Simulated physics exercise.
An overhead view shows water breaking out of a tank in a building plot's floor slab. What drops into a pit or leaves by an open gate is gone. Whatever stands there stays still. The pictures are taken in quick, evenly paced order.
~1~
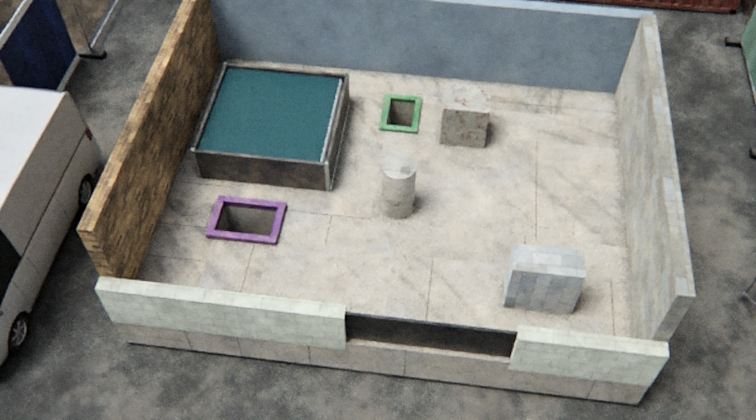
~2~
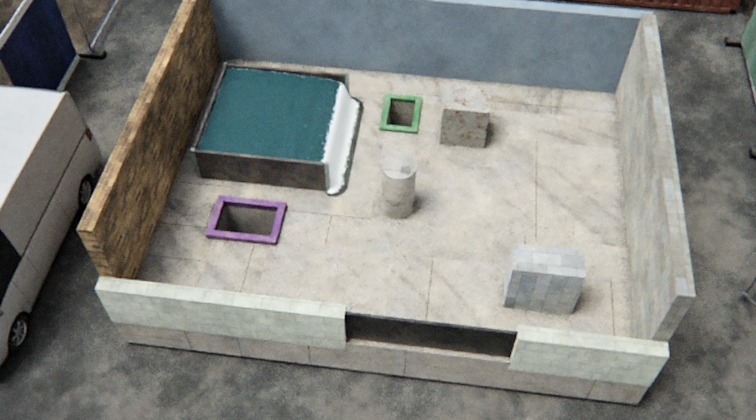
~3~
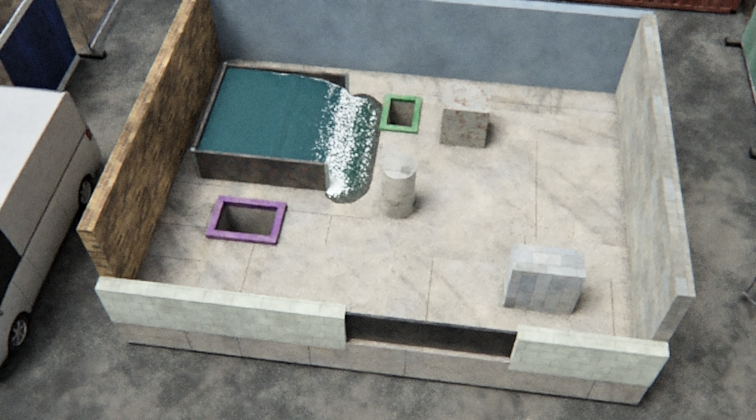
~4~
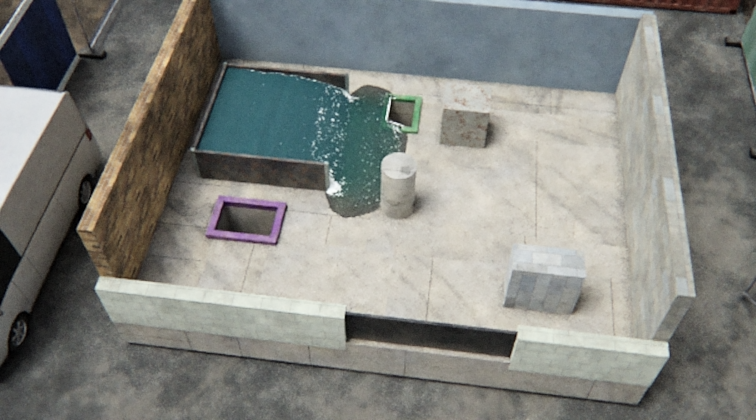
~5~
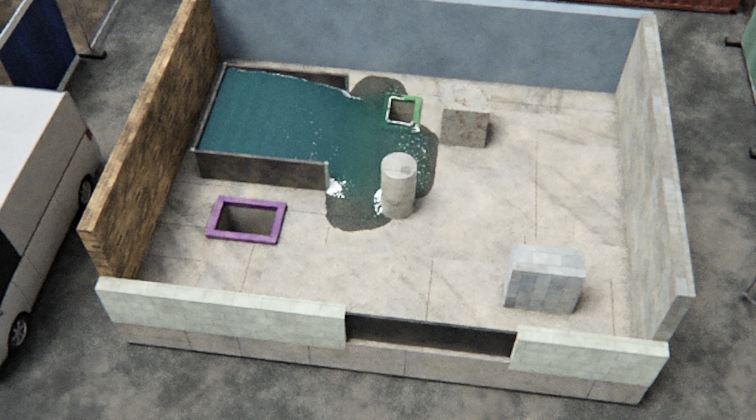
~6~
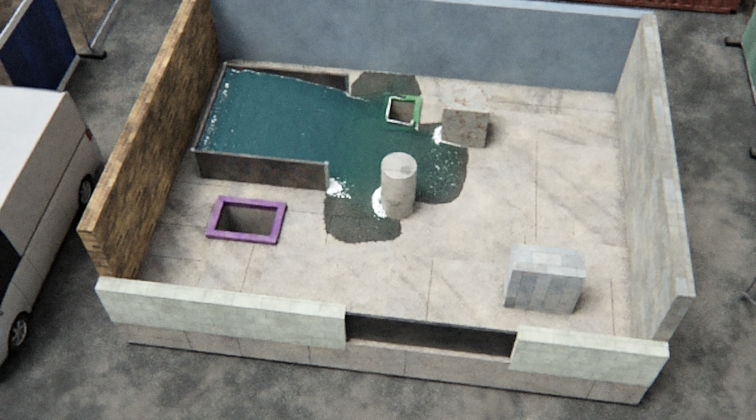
The clip opens on still teal water in an open tank inside a walled plot. The tank's right side gives way, and water pours out in a white, foamy band, then spreads right across the pale floor, reaching the green-edged pit and flowing around the round pillar to the gray block.
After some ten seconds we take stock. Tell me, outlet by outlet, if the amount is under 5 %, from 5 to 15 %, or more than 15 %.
The gate ends up with a share that stays below five per cent. The purple pit ends up with a share that stays below five per cent. The green pit ends up with a share topping fifteen per cent.
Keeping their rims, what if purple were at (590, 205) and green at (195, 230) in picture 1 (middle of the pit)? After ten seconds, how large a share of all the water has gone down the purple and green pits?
Purple has 12 parts of a hundred and green has 0.
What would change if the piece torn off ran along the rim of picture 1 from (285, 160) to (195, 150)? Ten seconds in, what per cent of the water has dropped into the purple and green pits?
Approximately, purple takes 35 % and green takes 0 %.
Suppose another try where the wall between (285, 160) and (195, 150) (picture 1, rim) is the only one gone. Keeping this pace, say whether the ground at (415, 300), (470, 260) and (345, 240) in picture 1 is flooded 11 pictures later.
Going point by point: Left unwetted, left unwetted, waterlogged.
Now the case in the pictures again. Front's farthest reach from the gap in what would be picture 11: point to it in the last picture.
Farthest reach: About (598, 176).
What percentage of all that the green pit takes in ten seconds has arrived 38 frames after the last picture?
Close to 95 percent.
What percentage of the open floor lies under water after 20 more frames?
Around 70 in a hundred.
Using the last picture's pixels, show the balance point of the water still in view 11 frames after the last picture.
That puts it at around (372, 157).
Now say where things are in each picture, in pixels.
In the first frame, still water in the open tank at (274, 114).
In the second frame, the front is at (330, 194), out from the gap at (337, 136).
In the third frame, water pours out at (337, 137) and has run to (363, 96).
In the fourth frame, water pours out at (337, 138) and has run to (360, 210).
In the fifth frame, the front is at (382, 221), out from the gap at (337, 138).
In the sixth frame, the front is at (457, 189), out from the gap at (337, 138).
A moment on, water covers 30 % of the floor; the gate 0 %, the purple pit 0 %, the green pit 6 %.
Next, water covers 50 % of the floor; the gate 0 %, the purple pit 0 %, the green pit 10 %.
Then, water covers 70 % of the floor; the gate 0 %, the purple pit 0 %, the green pit 15 %.
Later, water covers 85 % of the floor; the gate 0 %, the purple pit 0 %, the green pit 17 %.
In the end, water covers 100 % of the floor; the gate 0 %, the purple pit 0 %, the green pit 18 %.
